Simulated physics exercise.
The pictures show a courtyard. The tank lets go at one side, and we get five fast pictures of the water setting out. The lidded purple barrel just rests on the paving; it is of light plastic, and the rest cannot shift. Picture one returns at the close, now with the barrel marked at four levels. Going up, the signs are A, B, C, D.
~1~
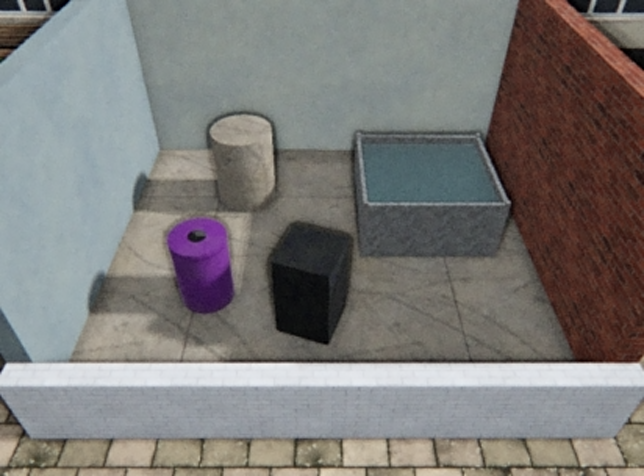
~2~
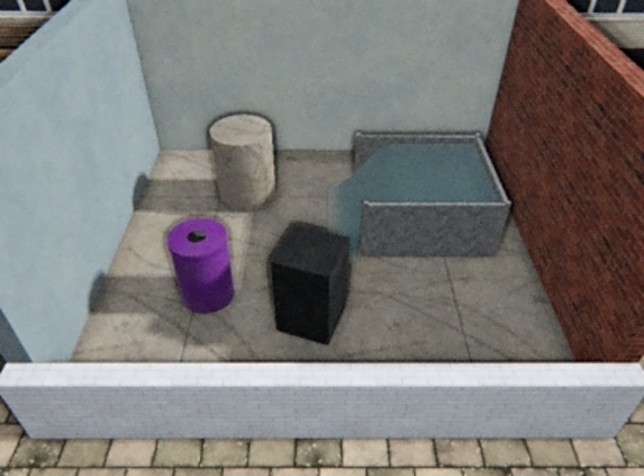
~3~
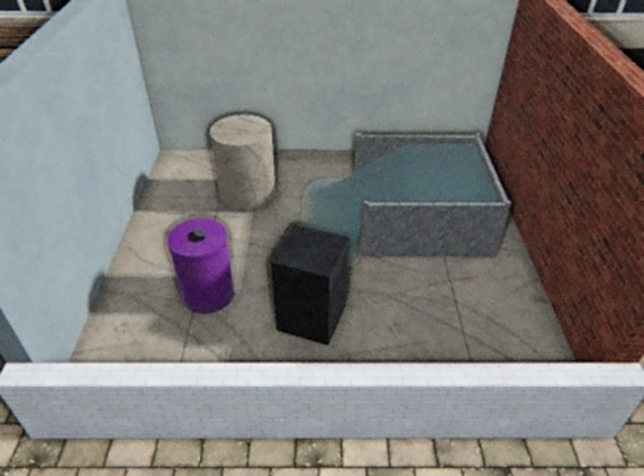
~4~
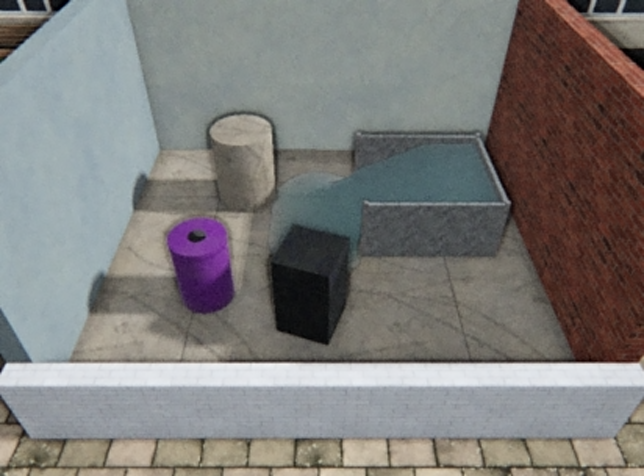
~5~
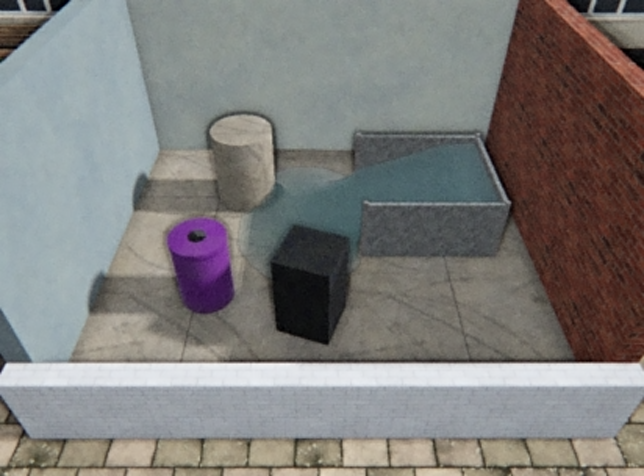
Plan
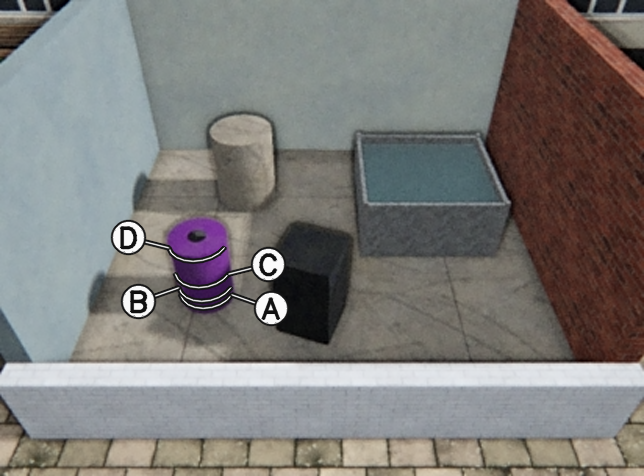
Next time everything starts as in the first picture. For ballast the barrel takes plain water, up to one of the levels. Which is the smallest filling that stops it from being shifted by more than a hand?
Level C just does it.
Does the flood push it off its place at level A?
Yes.
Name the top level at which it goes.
It is B.
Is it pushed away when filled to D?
No.
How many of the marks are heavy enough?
Two of the four.
On the marked copy, A at (203, 308); B at (201, 301); C at (198, 287); D at (193, 261); from the bottom up A, B, C, D.
With A, it is pushed about 3 times its own width away.
With B, it is pushed about half its own width away.
With C, it does not move.
With D, it does not move.
